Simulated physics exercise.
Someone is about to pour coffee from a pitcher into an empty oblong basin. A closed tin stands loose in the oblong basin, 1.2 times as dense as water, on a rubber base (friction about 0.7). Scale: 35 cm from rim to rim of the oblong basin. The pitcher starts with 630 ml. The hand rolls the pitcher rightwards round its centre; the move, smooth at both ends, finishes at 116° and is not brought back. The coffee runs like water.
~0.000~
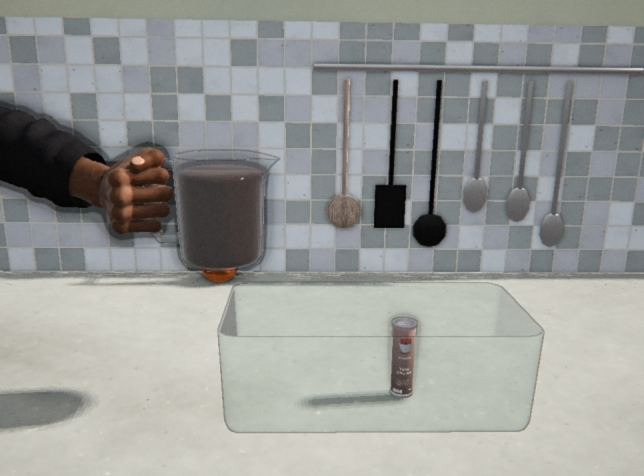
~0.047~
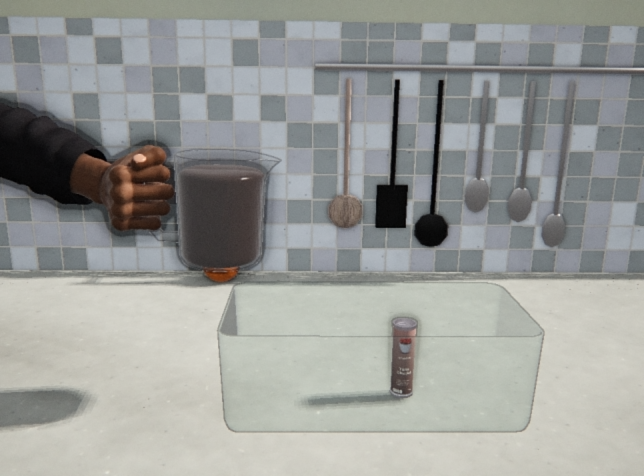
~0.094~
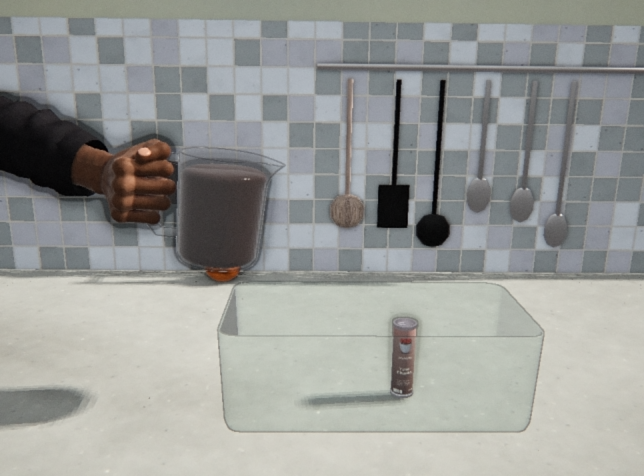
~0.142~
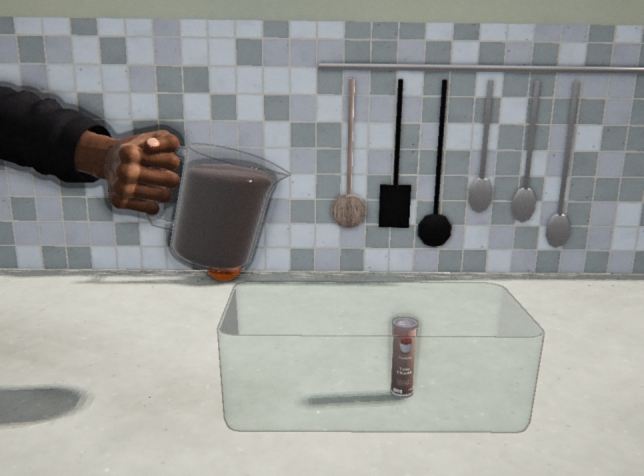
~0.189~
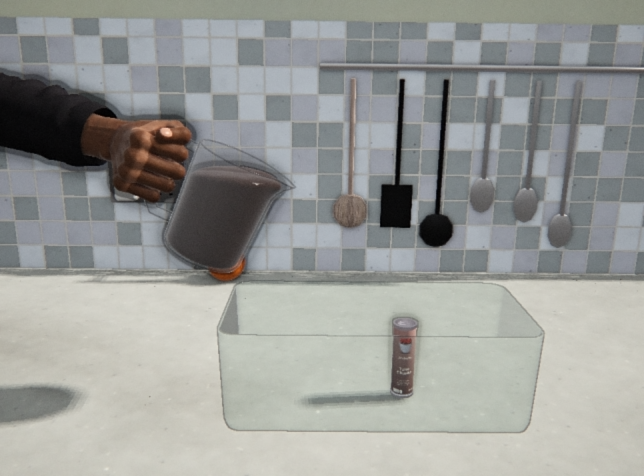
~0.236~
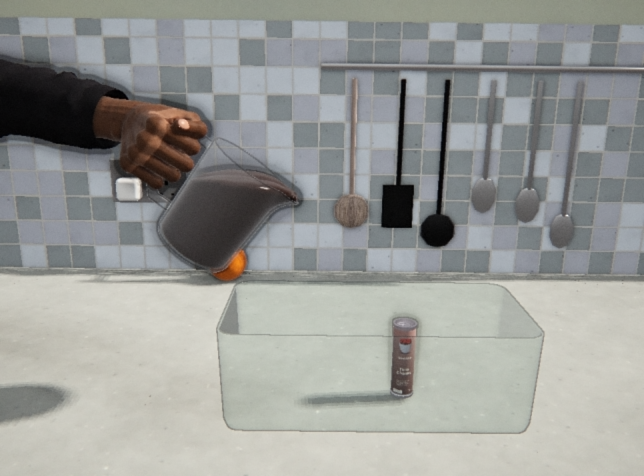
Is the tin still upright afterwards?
It stays up.
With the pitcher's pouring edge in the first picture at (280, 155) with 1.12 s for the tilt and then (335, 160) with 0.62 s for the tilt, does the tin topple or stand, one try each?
First it remains upright; then it goes over.
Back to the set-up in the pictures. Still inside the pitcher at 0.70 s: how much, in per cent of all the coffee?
About 7 per cent.
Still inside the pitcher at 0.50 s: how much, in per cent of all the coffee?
Near 50 in a hundred.
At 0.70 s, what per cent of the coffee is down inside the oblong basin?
Some 86 per cent.
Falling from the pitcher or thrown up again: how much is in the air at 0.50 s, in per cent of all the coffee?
Some 22 per cent.
Then, 0.50 s in, the tilt is 106° and 50 per cent is still to pour; the tin stands where it began.
Then, 0.70 s in, the tilt is 116° and 7 per cent is still to pour; the tin stands where it began.
Then, 0.90 s in, the tilt is 116° and 0 per cent is still to pour; the tin stands where it began.
Then, 1.12 s in, the tilt is 116° and 0 per cent is still to pour; the tin stands where it began.
Finally, the tin stands where it began.
